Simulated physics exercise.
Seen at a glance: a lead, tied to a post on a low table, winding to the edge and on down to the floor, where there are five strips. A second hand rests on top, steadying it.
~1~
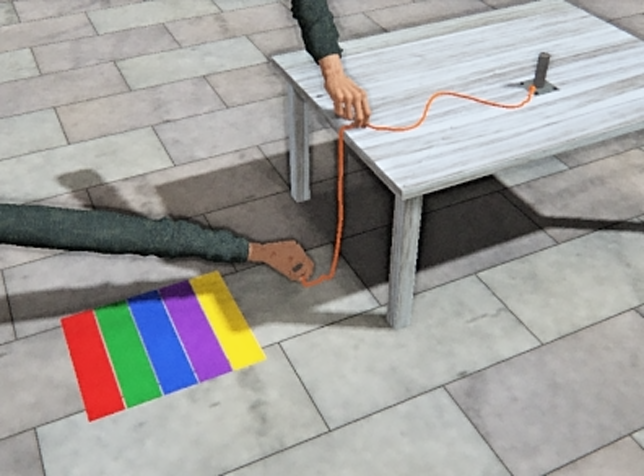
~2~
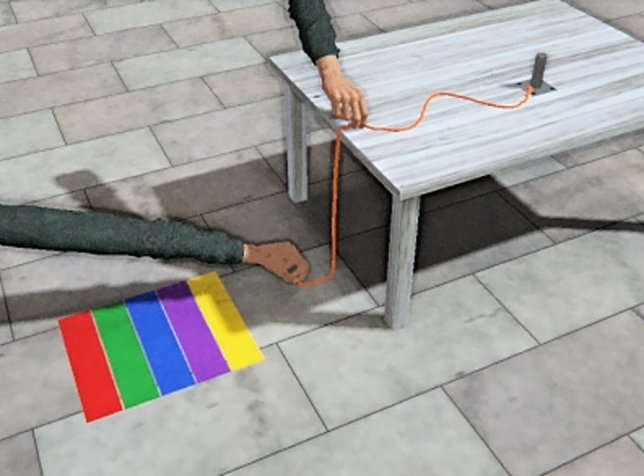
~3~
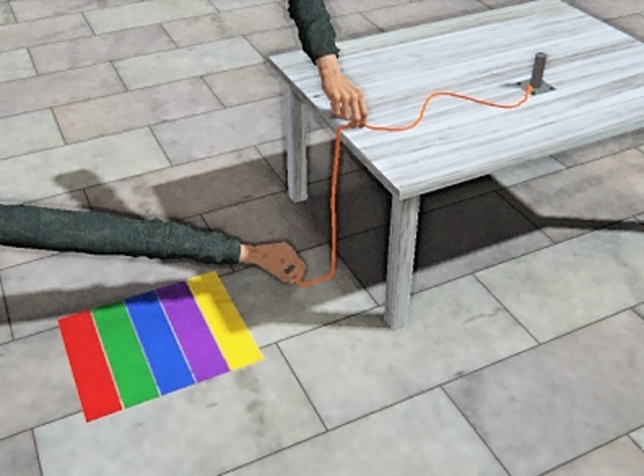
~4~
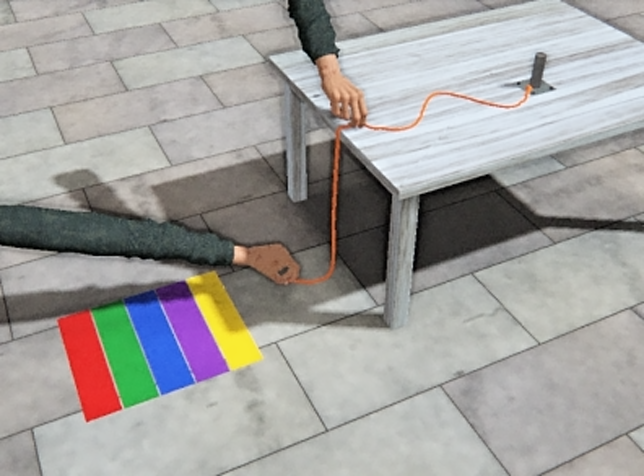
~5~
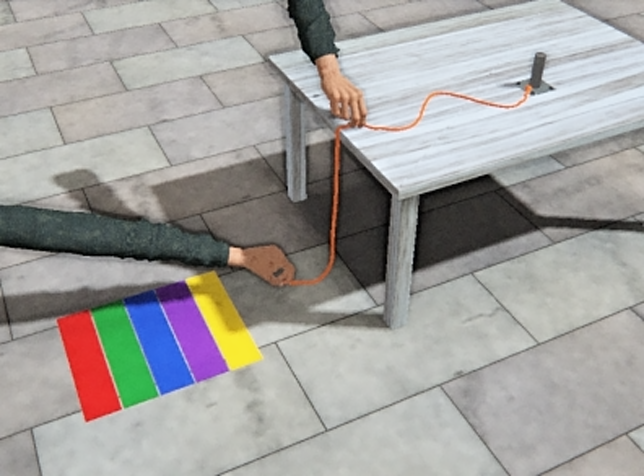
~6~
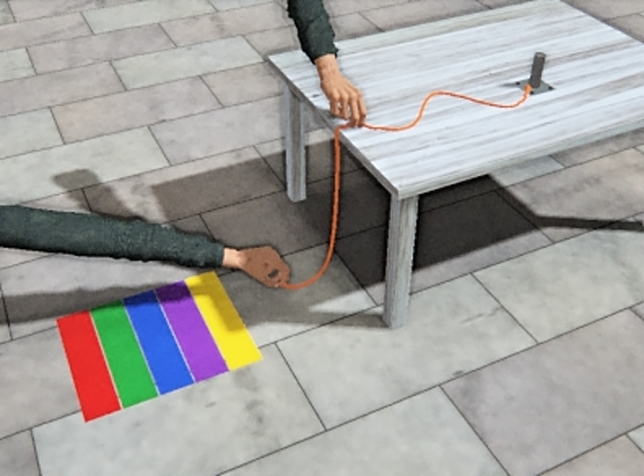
Orange cord tied to a post on a low table, one hand holding it at the edge, another slowly drawing its lower end slightly left.
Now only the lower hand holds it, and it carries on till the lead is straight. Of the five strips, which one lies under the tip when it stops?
The green strip.
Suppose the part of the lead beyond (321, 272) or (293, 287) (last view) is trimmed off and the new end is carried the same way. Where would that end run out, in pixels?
The pixels are close to (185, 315) and (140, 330), one per try.
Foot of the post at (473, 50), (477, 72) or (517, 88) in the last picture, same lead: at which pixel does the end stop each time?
In pixels, the answers are (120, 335), (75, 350) and (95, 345).
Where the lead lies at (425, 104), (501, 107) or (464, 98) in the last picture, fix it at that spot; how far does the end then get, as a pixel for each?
First (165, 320), next (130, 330), last (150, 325).
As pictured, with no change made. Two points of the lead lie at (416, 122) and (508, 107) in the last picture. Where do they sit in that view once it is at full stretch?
To (358, 125) for the first and to (483, 97) for the second.
Early on, end near (189, 313); over purple.
Midway, end near (144, 327); over blue.
At the end of the slack, end near (116, 336); over green. It gets as far as the green strip.
